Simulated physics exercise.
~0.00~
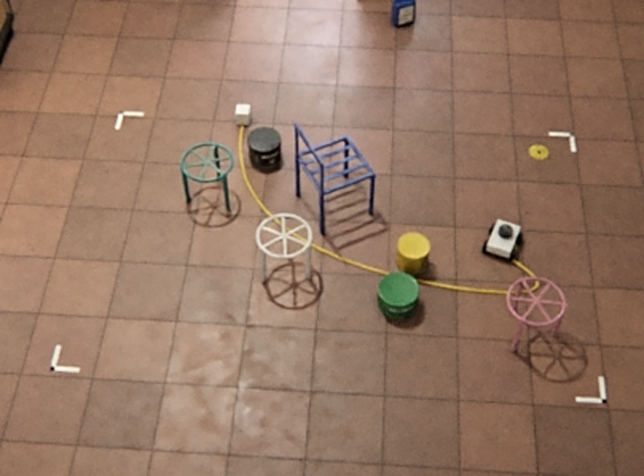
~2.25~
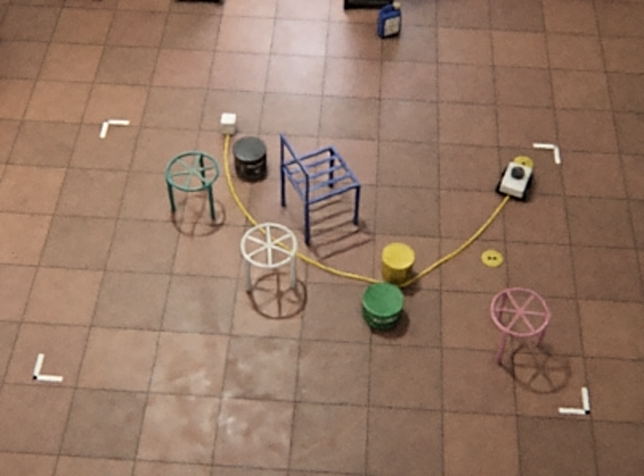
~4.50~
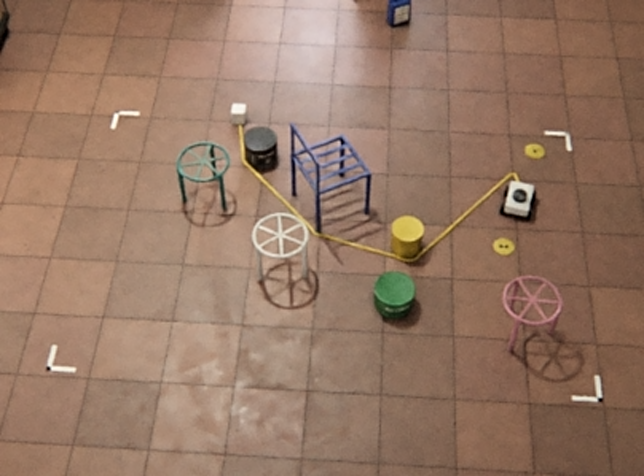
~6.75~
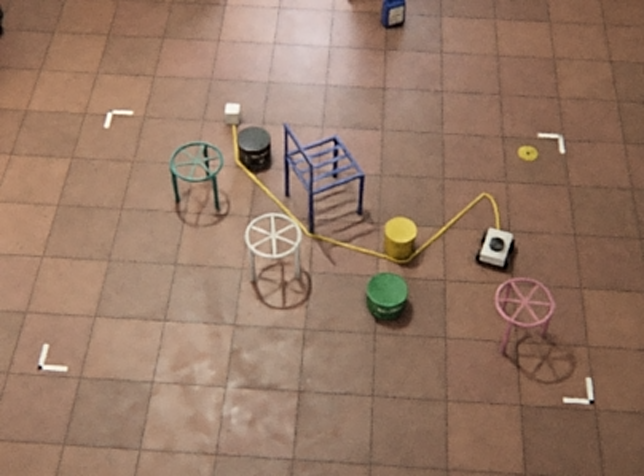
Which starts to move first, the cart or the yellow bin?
The cart starts to move first, driving upward while the yellow bin stays in place. The bin shifts only afterward, with the yellow cord bent around it.
